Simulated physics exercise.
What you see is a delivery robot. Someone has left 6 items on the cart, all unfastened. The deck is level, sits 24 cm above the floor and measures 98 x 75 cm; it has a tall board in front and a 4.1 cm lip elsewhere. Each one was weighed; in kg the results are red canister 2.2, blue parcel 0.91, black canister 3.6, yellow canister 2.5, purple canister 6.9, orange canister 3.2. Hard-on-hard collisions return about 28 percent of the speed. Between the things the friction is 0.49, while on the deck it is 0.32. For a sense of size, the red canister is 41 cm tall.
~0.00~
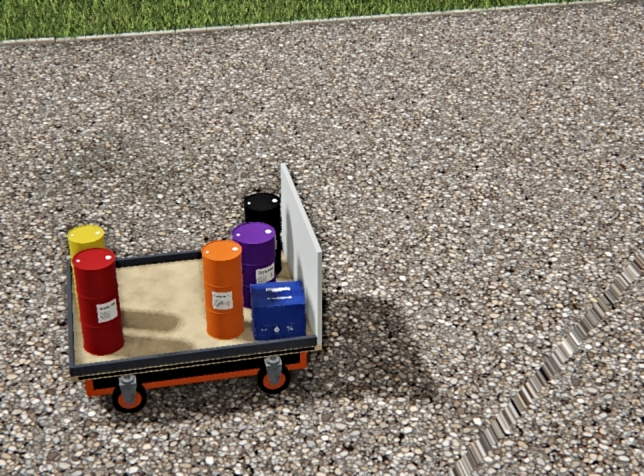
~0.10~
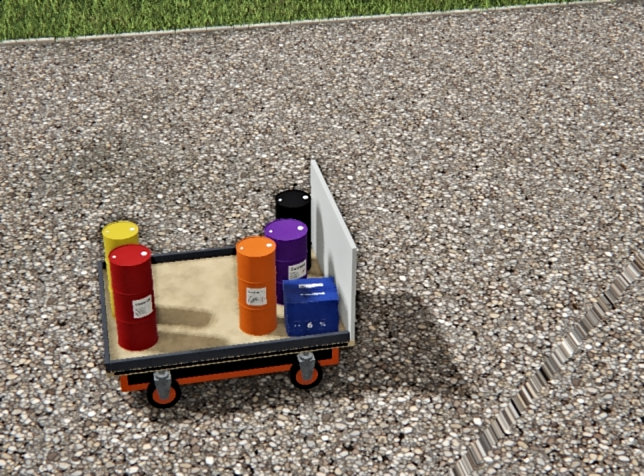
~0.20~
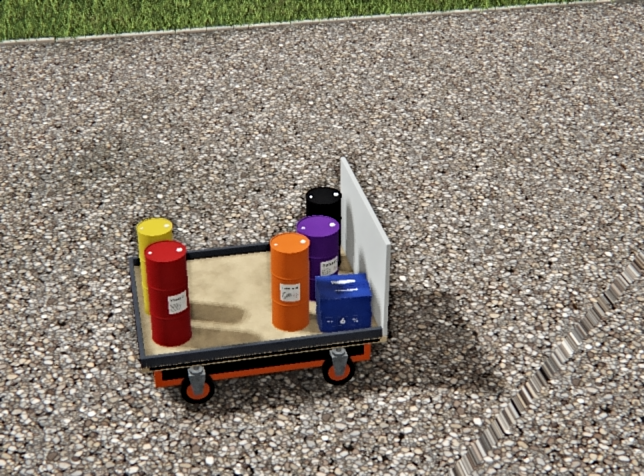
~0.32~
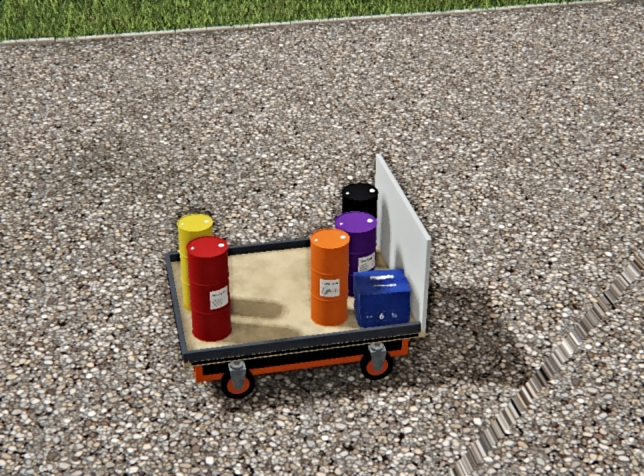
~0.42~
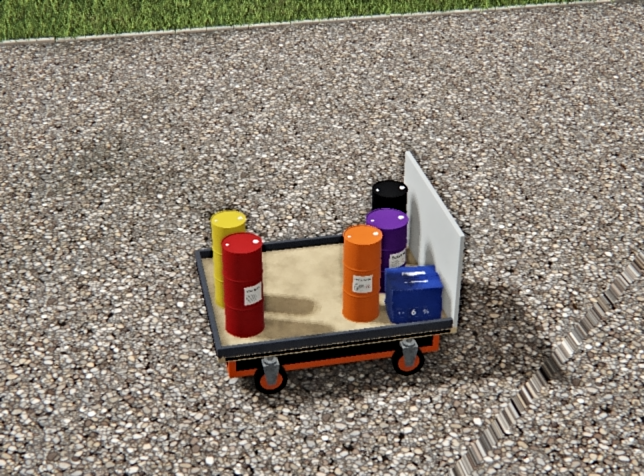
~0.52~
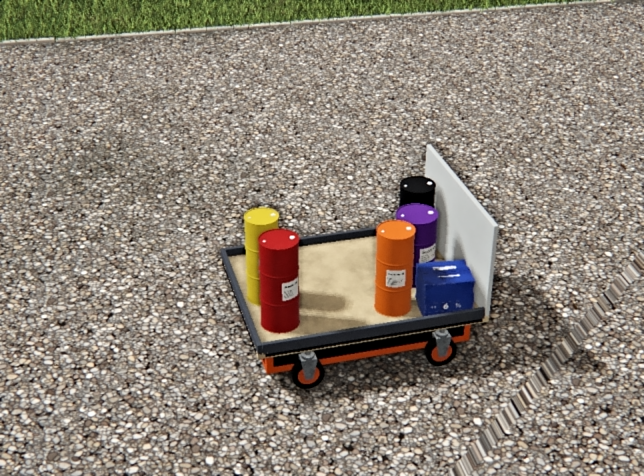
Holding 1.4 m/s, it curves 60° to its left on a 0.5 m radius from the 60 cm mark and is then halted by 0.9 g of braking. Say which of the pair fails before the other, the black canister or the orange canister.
I would say the latter fails first.
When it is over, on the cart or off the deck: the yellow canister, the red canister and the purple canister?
Final state - the yellow canister stays within bounds; the red canister ends out of bounds; the purple canister stays within bounds.
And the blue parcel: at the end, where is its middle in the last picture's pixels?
Near (462, 159).
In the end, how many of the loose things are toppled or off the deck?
It adds up to 4.
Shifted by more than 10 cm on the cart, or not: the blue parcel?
Blue parcel: Unmoved.
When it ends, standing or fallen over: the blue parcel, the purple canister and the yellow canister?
Outcome noted - the blue parcel survives without falling, the purple canister ends up fallen, the yellow canister survives without falling.
After 0.92 s, cart has run 129 cm, turned 57°; orange canister now off the deck; black canister moved 20 cm near (410, 156); purple canister 14° off upright.
After 1.42 s, cart has run 153 cm, turned 60°, stopped; red canister and black canister now off the deck; purple canister 43° off upright; yellow canister moved 22 cm.
In the end (3.9 s), off the deck, red canister, black canister and orange canister; toppled on the cart, purple canister; not toppled but over 10 cm from the start, yellow canister; blue parcel under 10 cm from the start. At the end, from the last picture's camera, black canister near (268, 179), orange canister near (615, 234). Black canister went at 1.18 s; orange canister went at 0.80 s.
